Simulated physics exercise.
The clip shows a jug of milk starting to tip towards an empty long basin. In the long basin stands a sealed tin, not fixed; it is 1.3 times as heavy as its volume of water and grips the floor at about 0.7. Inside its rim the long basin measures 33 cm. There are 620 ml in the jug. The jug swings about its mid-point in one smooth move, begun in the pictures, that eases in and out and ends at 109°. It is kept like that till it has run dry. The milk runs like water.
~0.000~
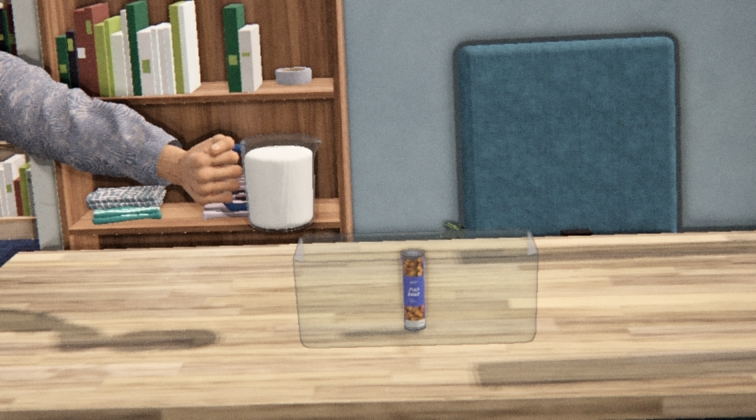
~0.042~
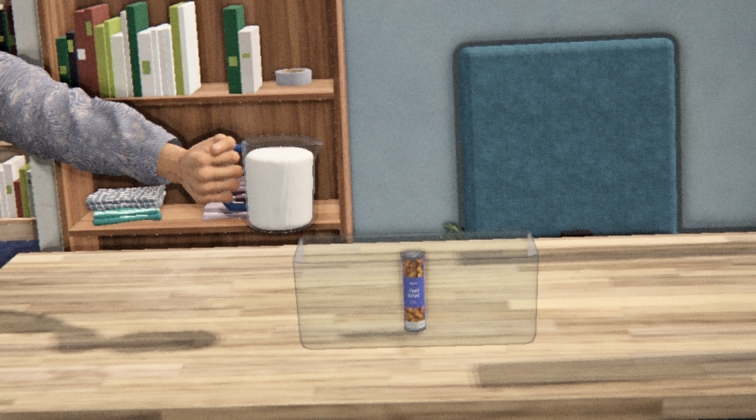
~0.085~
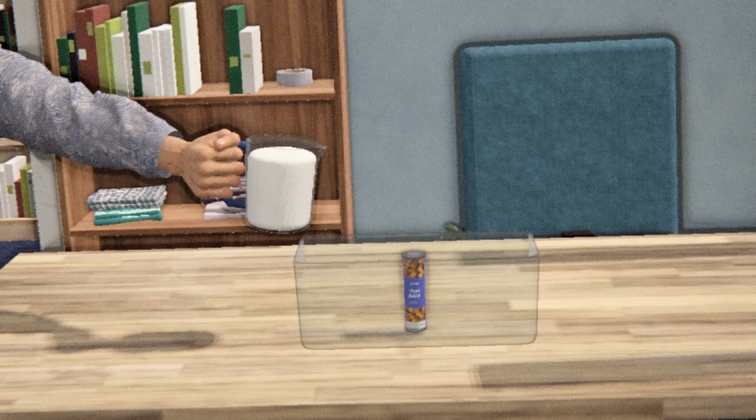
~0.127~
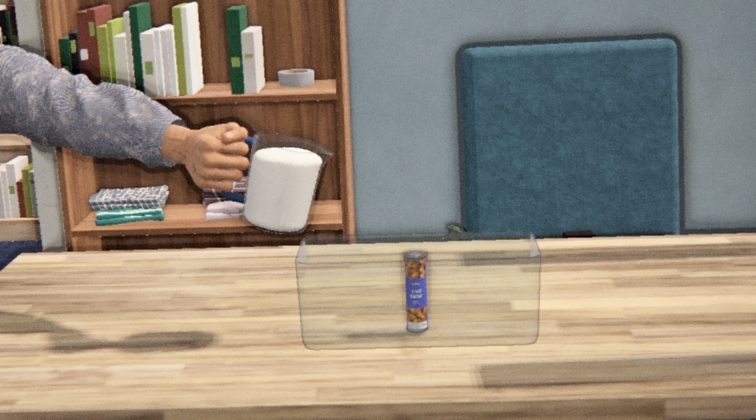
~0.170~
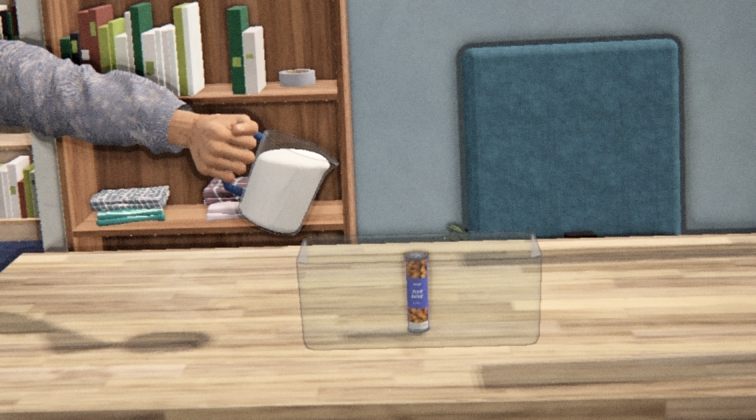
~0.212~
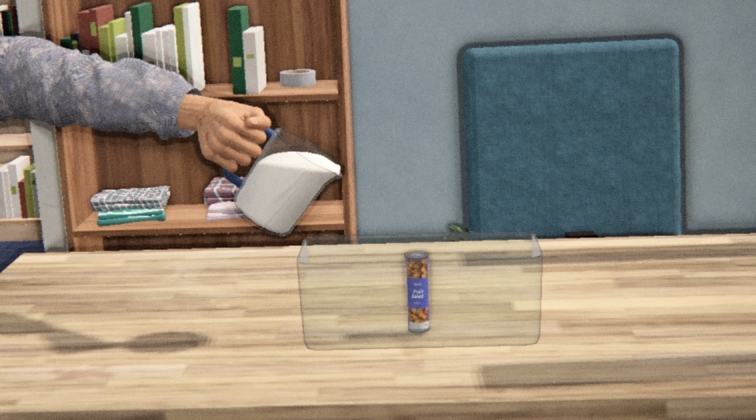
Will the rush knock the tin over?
The tin keeps standing.
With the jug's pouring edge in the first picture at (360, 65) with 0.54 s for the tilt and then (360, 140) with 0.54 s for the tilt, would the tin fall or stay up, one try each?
First it keeps standing; then it topples.
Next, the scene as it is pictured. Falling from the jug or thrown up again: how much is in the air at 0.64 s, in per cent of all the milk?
Some 7 per cent.
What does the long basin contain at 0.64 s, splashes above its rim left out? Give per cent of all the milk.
Near 80 in a hundred.
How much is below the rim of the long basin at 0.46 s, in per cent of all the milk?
About 30 per cent.
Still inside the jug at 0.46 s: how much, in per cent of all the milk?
About 52 per cent.
By 0.46 s the tilt is 103° and 52 per cent is still to pour; the tin stands where it began.
By 0.64 s the tilt is 109° and 12 per cent is still to pour; the tin stands where it began.
By 0.83 s the tilt is 109° and 1 per cent is still to pour; the tin stands where it began.
By 1.04 s the tilt is 109° and 0 per cent is still to pour; the tin stands where it began.
At rest the tin stands where it began.
